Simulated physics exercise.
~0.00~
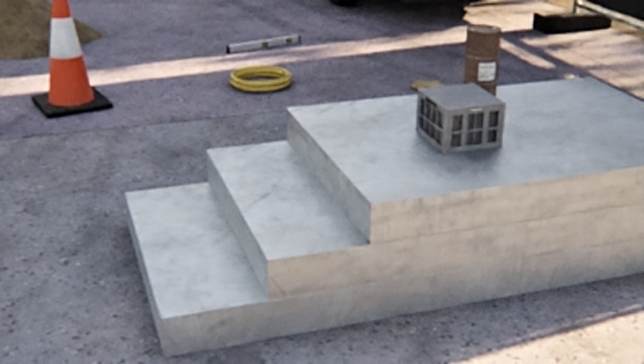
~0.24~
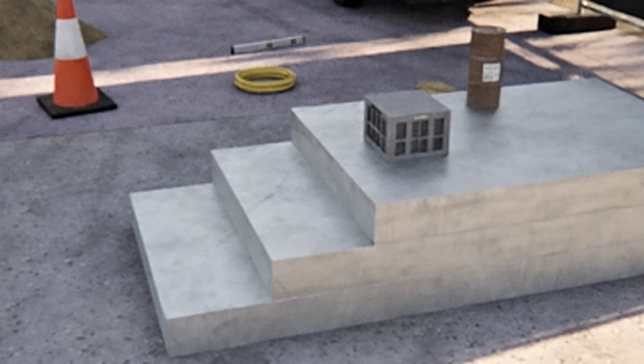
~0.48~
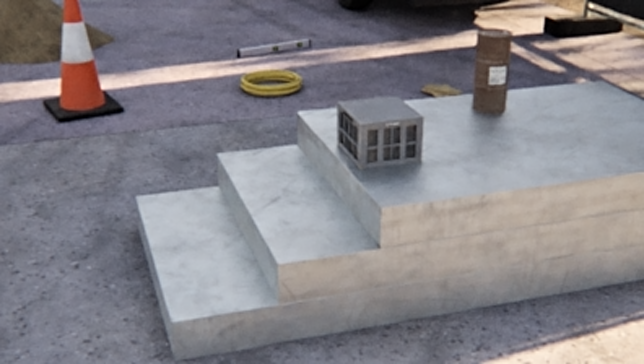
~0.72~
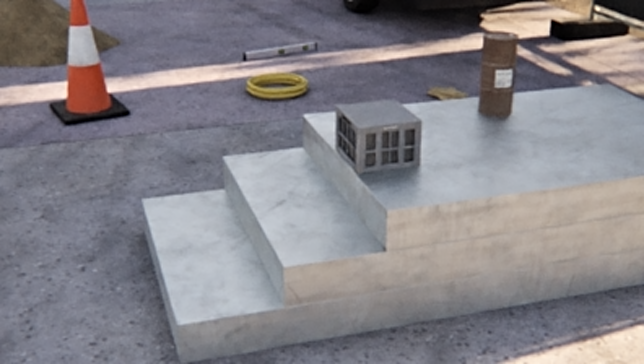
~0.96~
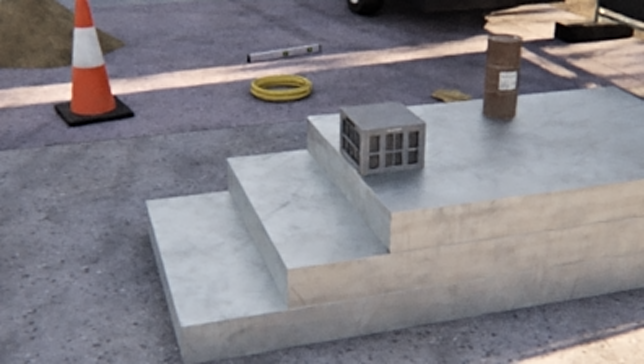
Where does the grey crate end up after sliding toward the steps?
It comes to rest on the landing, close to the edge above the steps, and does not go down them.
